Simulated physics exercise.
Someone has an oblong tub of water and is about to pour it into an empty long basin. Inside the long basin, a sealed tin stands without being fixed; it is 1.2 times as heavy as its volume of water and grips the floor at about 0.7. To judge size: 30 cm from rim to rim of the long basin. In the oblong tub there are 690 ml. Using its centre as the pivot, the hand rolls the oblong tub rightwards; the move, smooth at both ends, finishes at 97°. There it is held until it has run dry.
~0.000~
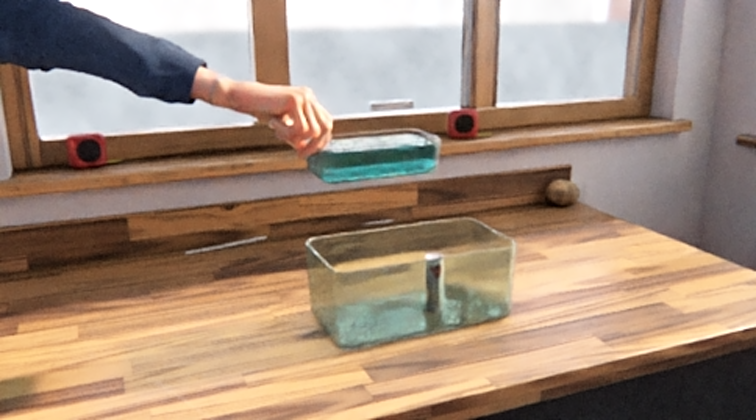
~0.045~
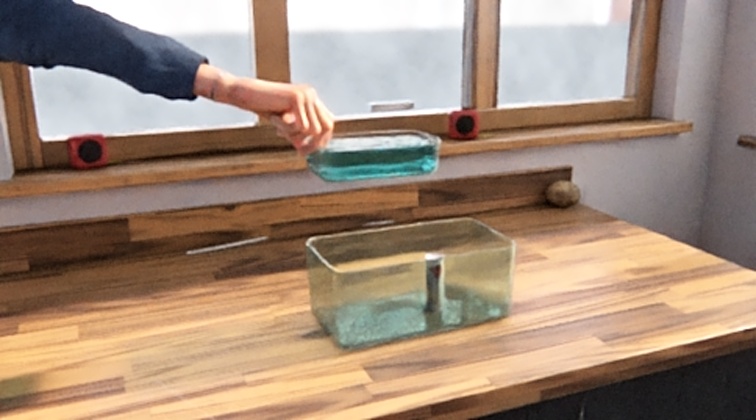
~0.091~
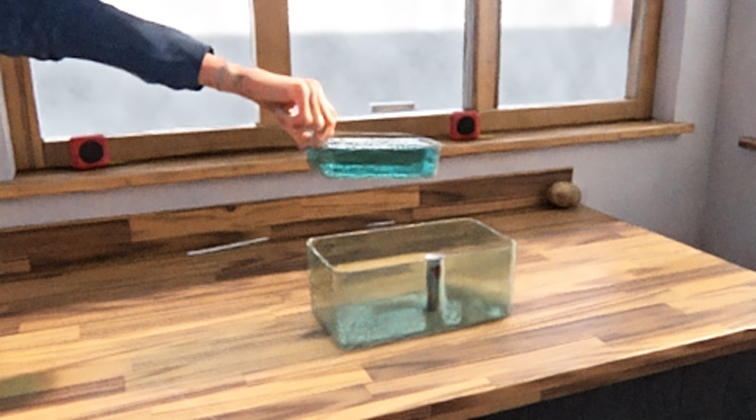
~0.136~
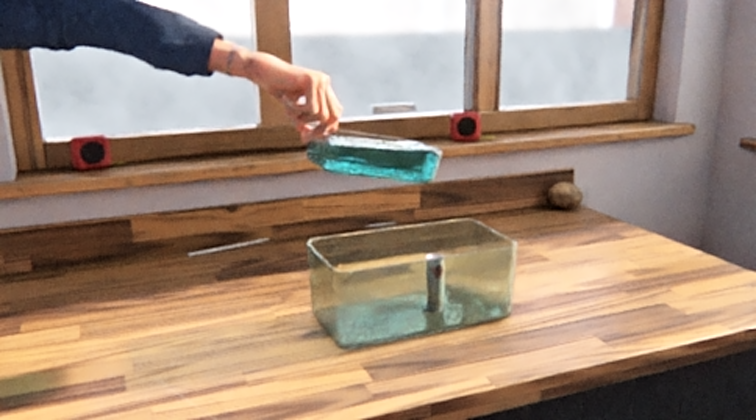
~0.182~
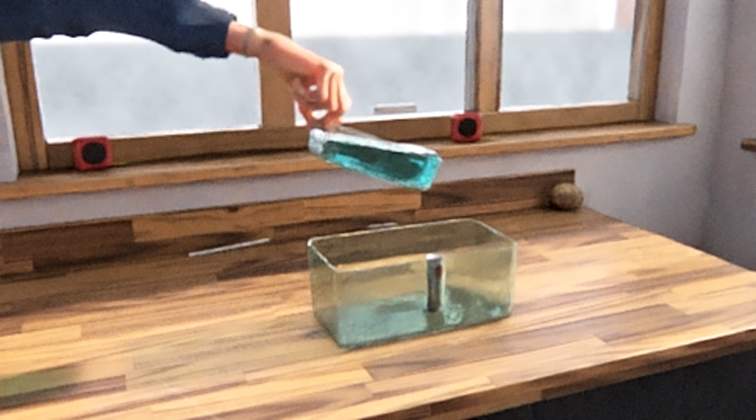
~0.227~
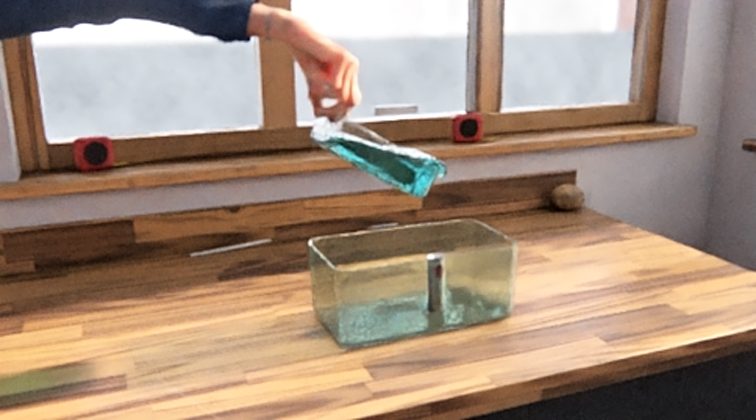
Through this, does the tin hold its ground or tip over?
The tin holds its ground.
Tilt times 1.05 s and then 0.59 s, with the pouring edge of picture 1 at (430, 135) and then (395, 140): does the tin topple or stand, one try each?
Try 1: Still standing; try 2: Still standing.
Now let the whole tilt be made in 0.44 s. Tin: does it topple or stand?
The tin would stay balanced.
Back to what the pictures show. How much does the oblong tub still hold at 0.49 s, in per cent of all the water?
6 %.
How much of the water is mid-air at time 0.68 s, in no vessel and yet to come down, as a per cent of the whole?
I'd say some 24 per cent is in the air.
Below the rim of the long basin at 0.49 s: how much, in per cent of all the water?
About 58 per cent.
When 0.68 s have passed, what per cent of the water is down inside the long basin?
I'd put it at roughly 74 per cent.
After 0.49 s the tilt is 90° and 6 per cent is still to pour; the tin stands where it began.
After 0.68 s the tilt is 97° and 1 per cent is still to pour; the tin stands where it began.
After 0.87 s the tilt is 97° and 0 per cent is still to pour; the tin stands where it began.
After 1.09 s the tilt is 97° and 0 per cent is still to pour; the tin stands where it began.
In the end the tin stands where it began.
